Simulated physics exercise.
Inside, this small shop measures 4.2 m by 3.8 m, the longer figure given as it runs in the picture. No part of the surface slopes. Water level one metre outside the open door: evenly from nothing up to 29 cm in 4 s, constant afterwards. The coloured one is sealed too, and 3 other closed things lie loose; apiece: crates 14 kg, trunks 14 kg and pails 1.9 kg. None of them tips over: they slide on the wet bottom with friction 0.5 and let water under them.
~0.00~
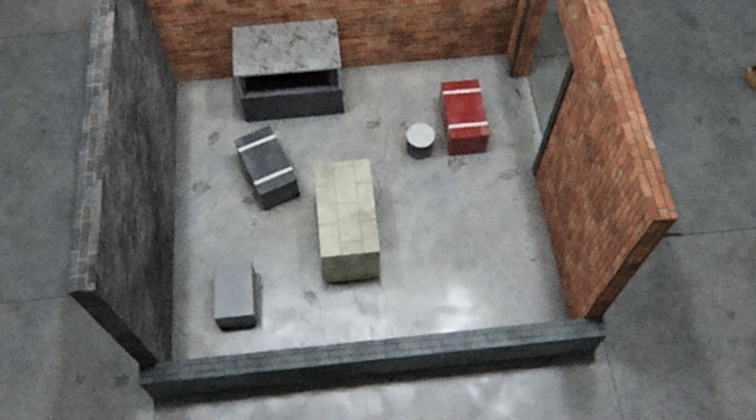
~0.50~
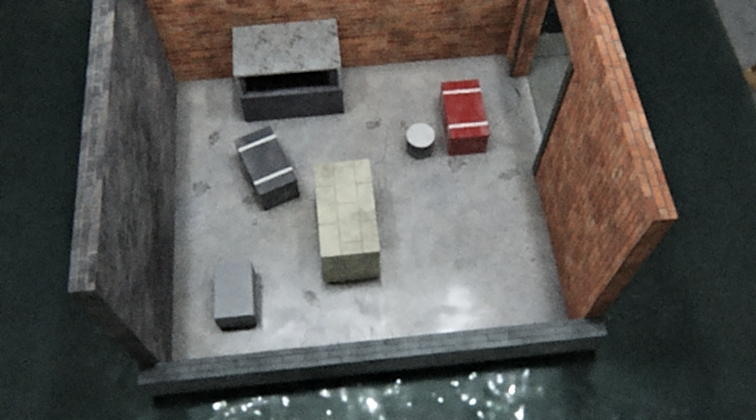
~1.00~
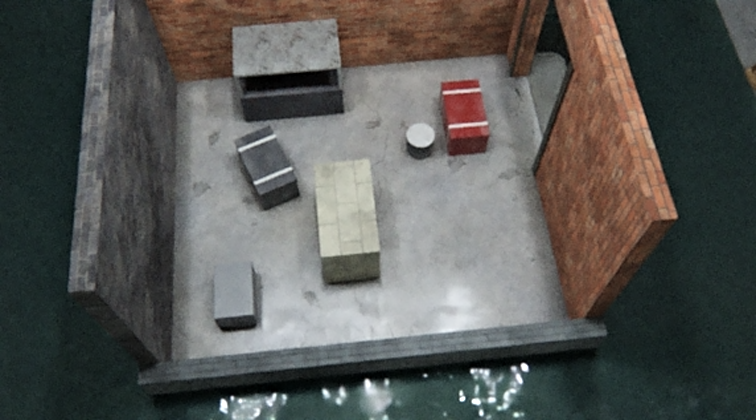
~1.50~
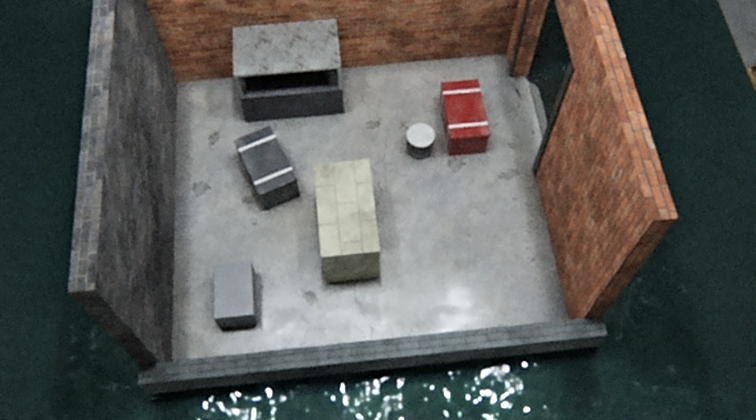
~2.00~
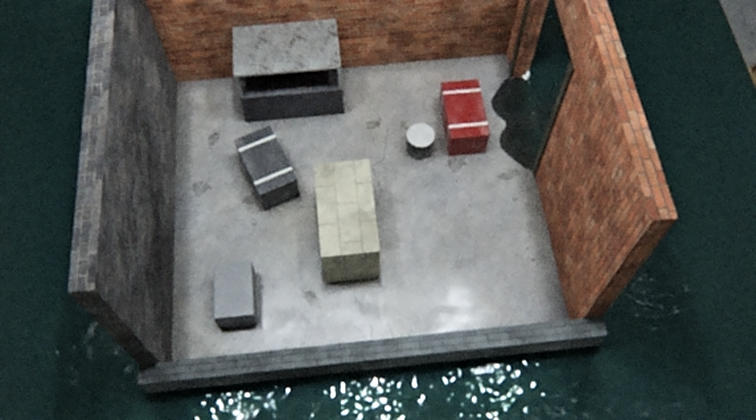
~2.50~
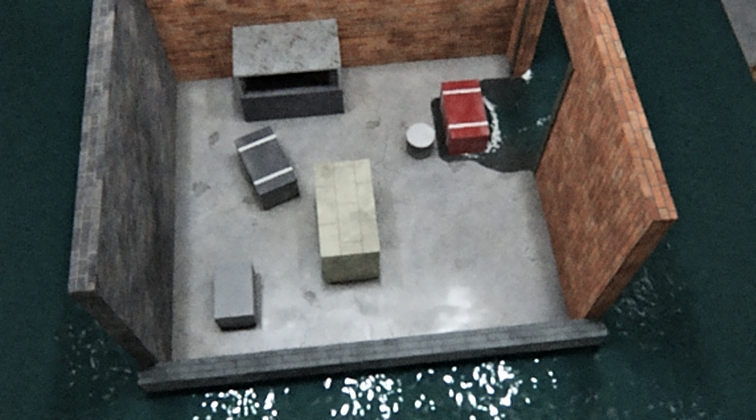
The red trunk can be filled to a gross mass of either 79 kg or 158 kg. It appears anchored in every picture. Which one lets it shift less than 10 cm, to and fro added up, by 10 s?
Only the heavier mass suffices.
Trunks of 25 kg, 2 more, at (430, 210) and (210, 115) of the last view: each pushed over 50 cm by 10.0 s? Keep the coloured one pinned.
First one: Beyond the limit; second one: Inside the limit.
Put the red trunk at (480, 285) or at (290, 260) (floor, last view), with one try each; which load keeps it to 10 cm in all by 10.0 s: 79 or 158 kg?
First try, the lighter option suffices; second try, the lighter option suffices.
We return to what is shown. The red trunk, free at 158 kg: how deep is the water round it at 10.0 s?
Close to 13 cm deep.
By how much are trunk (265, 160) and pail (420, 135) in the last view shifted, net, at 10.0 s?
Net displacement, in order: 120 cm; 30 cm.
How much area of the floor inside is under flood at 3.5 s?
Around 3.0 m2 of it.
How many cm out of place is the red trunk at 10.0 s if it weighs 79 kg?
It would be some 140 cm from its spot.
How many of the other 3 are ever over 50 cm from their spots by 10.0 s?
Count: 3.
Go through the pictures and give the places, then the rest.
The red trunk at (465, 108) rests on the ground; 0.0 m2 under water; 0 of 4 have shifted, in the first picture.
The red trunk at (465, 108) rests on the ground; 0.0 m2 under water; 0 of 4 have shifted, in the second picture.
The red trunk at (465, 108), on the bottom; 0.0 m2 under water; 0 of 4 have shifted, in the third picture.
The red trunk at (465, 108) rests on the ground; water covers 0.0 m2; 0 of 4 have shifted, in the fourth picture.
The red trunk at (465, 108) rests on the ground; 0.3 m2 under water; 0 of 4 have shifted, in the fifth picture.
The red trunk at (465, 108) rests on the ground; 0.7 m2 under water; 0 of 4 have shifted, in the sixth picture.
After 3.5 s the red trunk would be 0 cm from its start with 79 kg and 0 cm from its start with 158 kg; 8 cm of water round it then.
After 4.5 s the red trunk would be 13 cm from its start with 79 kg and 0 cm from its start with 158 kg; 9 cm of water round it then.
After 7.0 s the red trunk would be 51 cm from its start with 79 kg and 0 cm from its start with 158 kg; 11 cm of water round it then.
After 10.0 s the red trunk would be 131 cm from its start with 79 kg and 0 cm from its start with 158 kg; 13 cm of water round it then.
